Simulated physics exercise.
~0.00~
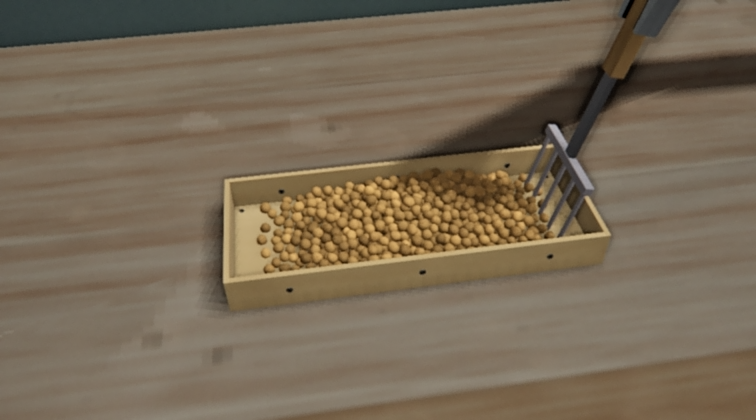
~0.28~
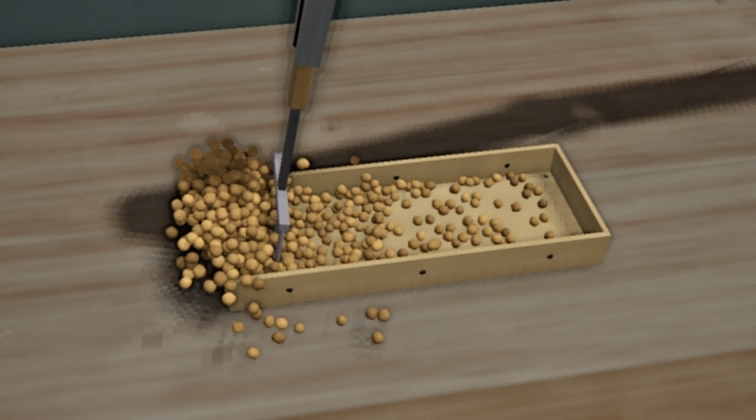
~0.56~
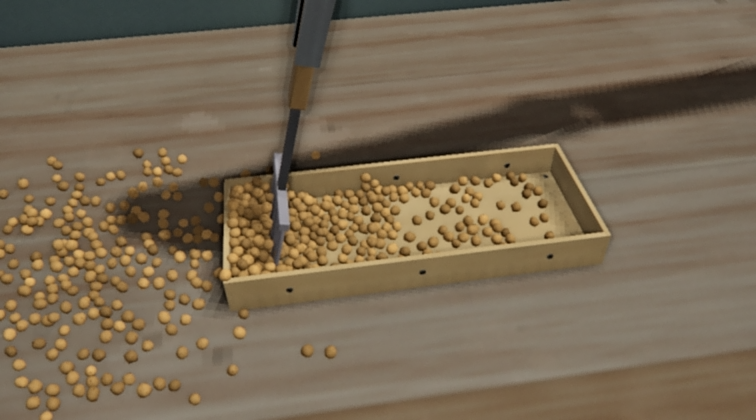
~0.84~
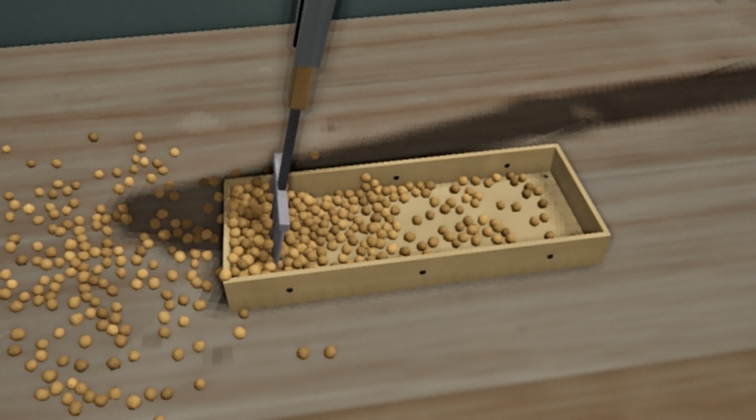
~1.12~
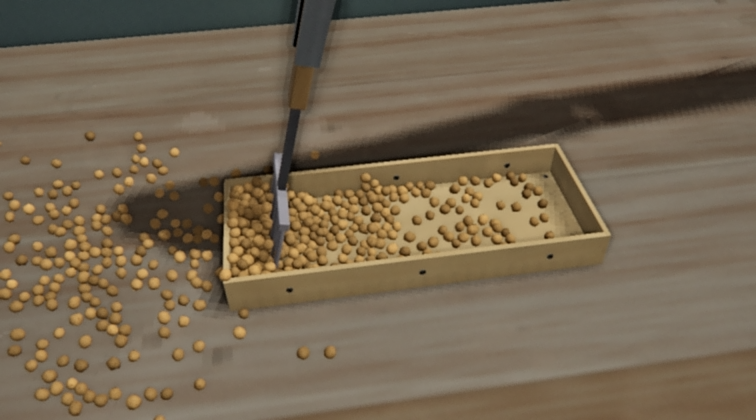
In this clip, a rake sweeps left through a wooden trough of dried chickpeas, heaping them at the left end until many spill over onto the table. The rake stops there, with chickpeas scattered across the table and the rest still in the trough.
